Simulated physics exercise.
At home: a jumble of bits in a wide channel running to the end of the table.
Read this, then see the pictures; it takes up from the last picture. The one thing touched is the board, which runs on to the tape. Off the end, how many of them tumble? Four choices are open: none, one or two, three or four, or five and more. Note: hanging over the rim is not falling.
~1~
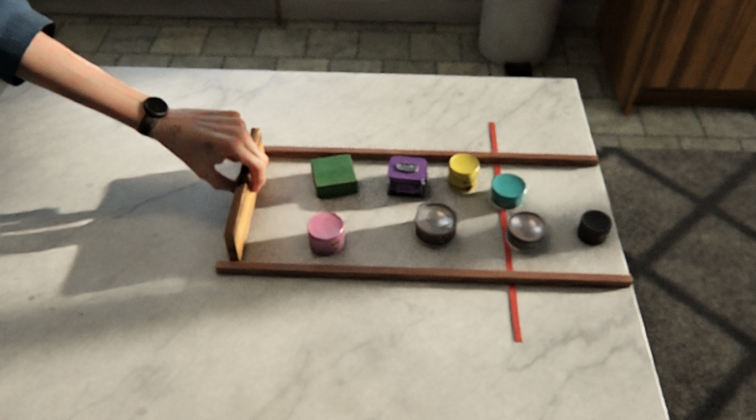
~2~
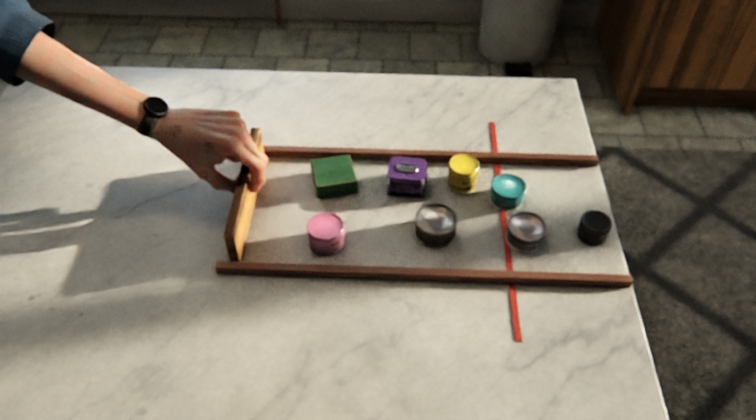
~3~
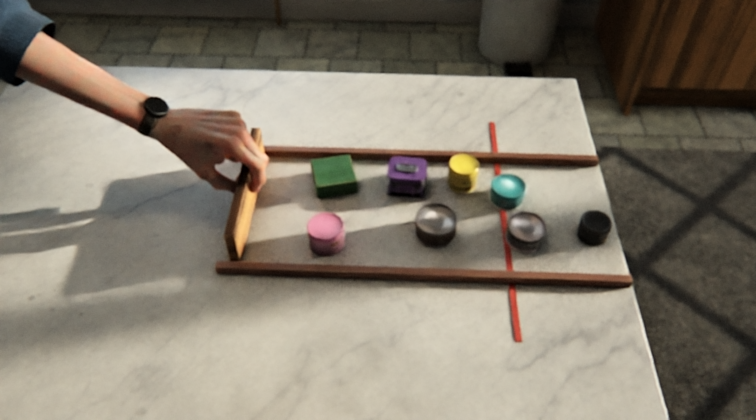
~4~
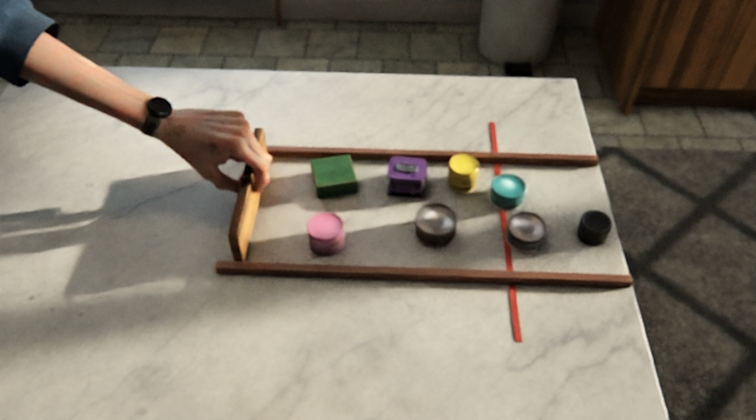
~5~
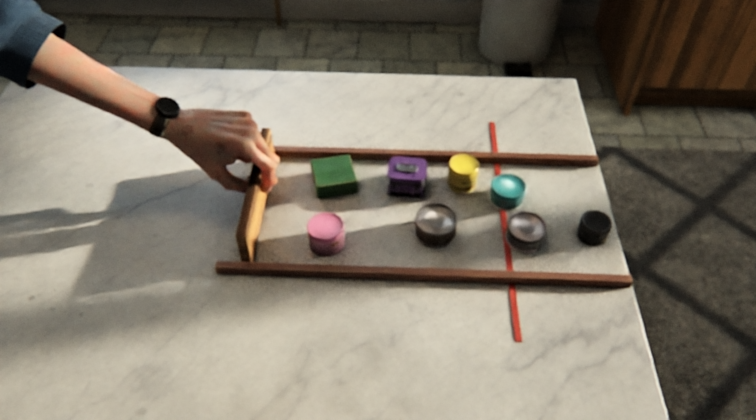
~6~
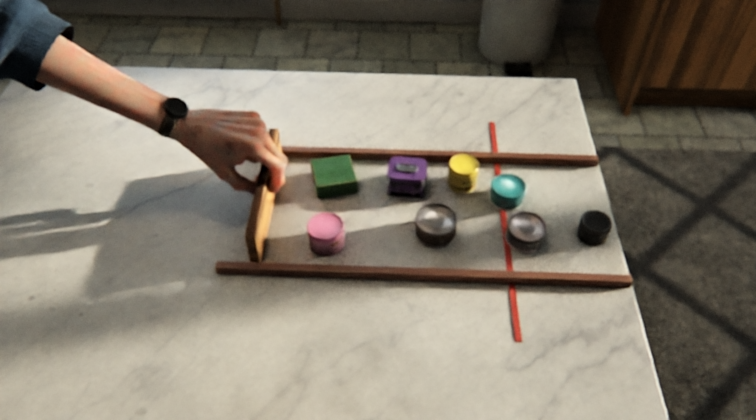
Of those, none.
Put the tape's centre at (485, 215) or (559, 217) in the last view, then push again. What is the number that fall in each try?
Taking the two tries in order, the numbers are 0 and 3.
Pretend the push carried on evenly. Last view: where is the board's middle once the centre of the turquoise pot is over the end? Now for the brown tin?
The middle is at (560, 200) when it's the turquoise pot, and at (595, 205) when it's the brown tin.
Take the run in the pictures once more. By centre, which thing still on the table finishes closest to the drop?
The yellow tub.
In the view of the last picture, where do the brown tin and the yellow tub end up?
Listed in order, first is (526, 217) and the other is (594, 175).
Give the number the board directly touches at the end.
Count: 3.
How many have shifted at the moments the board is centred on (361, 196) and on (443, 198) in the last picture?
Tally at point one: 3; at point two: 6.
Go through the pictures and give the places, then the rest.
The first frame shows black tub (594, 228); grey pot (526, 231); turquoise pot (508, 192); board (246, 192); tape (503, 215).
The second frame shows grey pot (526, 232); pink tub (326, 235).
The third frame shows turquoise pot (508, 192); green block (334, 176).
The fourth frame shows black tub (594, 228); board (250, 192).
The fifth frame shows grey pot (526, 232); brown tin (436, 225).
The sixth frame shows black tub (594, 228); grey pot (526, 232); turquoise pot (508, 192); board (265, 193); tape (503, 215).
Early on, none off yet; black tub at rest near (594, 228); grey pot at rest near (526, 232); turquoise pot at rest near (508, 192).
Finally, the number that fall off is zero.
